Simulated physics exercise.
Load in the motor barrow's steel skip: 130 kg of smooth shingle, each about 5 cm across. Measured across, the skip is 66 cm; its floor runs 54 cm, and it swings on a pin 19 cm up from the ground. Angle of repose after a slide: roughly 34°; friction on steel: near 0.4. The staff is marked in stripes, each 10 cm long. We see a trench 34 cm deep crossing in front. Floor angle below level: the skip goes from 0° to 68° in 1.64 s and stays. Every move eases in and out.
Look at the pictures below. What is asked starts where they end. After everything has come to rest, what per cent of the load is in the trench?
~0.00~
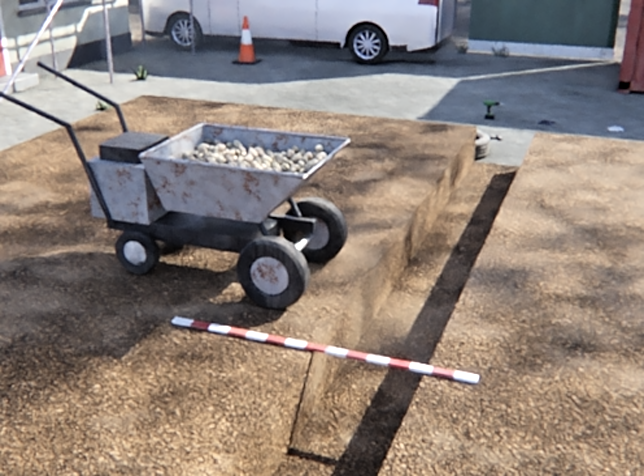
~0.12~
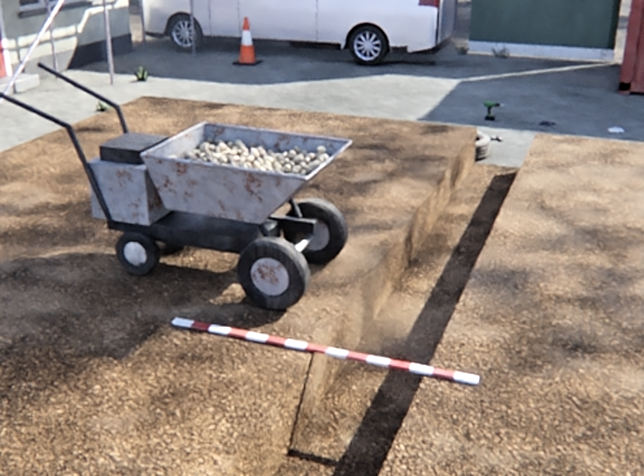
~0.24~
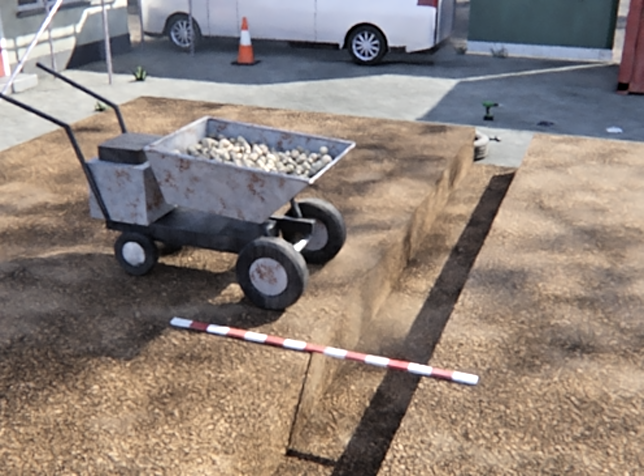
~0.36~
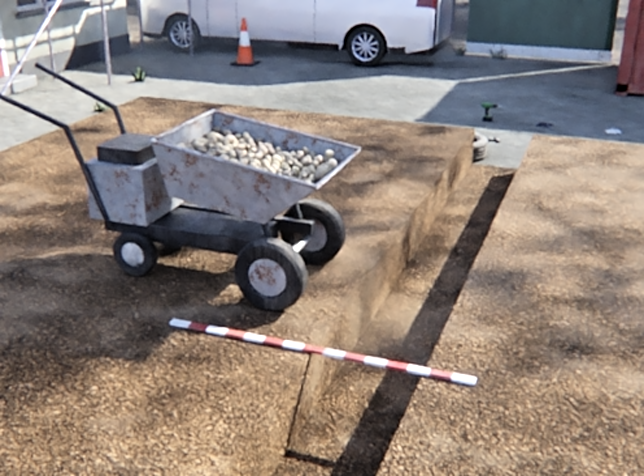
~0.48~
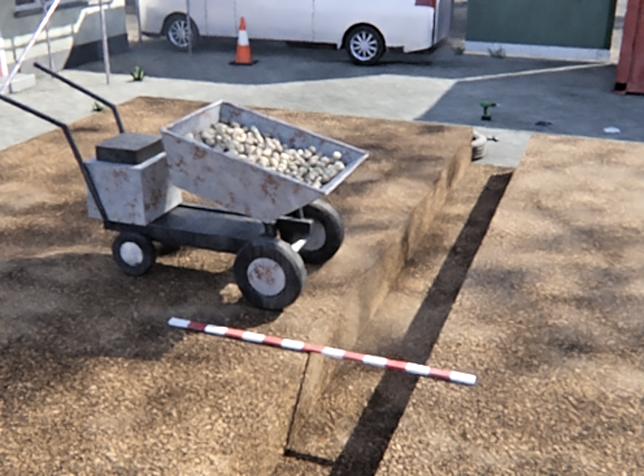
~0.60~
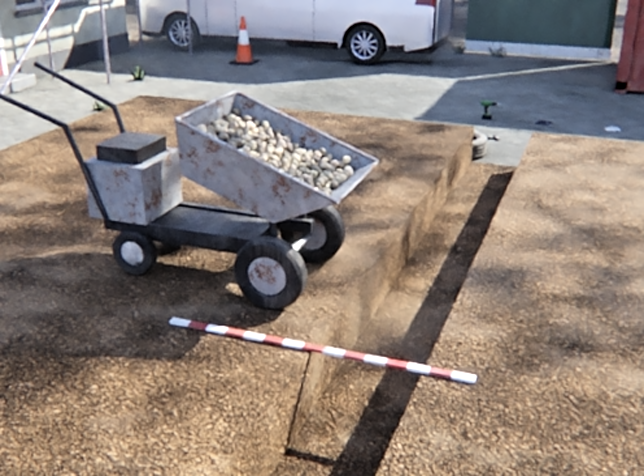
I would say 78 percent.
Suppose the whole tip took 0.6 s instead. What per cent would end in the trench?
That works out at about 55 in a hundred.
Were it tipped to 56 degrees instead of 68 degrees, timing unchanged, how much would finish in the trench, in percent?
Some 80 in a hundred, I'd say.
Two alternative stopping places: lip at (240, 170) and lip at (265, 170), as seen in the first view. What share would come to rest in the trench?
First spot about 100, second spot about 100 per cent.
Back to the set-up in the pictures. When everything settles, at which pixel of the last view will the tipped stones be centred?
Somewhere around (425, 350) in the last picture.
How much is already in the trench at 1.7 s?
Some 50 per cent.
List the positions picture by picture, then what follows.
In the first frame, lip at (304, 177), floor tilted 0°, highest stones at (275, 157).
In the second frame, the skip is at 1°, its lip at (306, 179); the top of the load is at (241, 154); the stones move at 0.1 m/s on average.
In the third frame, lip at (310, 182), floor tilted 4°, highest stones at (213, 148); the stones move at 0.3 m/s on average.
In the fourth frame, the skip is at 8°, its lip at (318, 187); the top of the load is at (219, 139); the stones move at 0.4 m/s on average.
In the fifth frame, lip at (326, 194), floor tilted 14°, highest stones at (217, 130); the stones move at 0.5 m/s on average.
In the sixth frame, the skip is at 21°, its lip at (337, 202); the top of the load is at (227, 121); the stones move at 0.5 m/s on average.
After 1.2 s the floor is at 57°; 100 % in the skip; the foremost stones are at (391, 244).
After 1.7 s the floor is at 68°; 36 % in the skip, 50 % in the trench, 14 % past the trench; the foremost stones are at (515, 311).
After 2.1 s the floor is at 68°; 11 % in the skip, 68 % in the trench, 22 % past the trench; the foremost stones are at (585, 312).
After 4.0 s the floor is at 68°; 0 % in the skip, 78 % in the trench, 22 % past the trench; the foremost stones are at (618, 329).
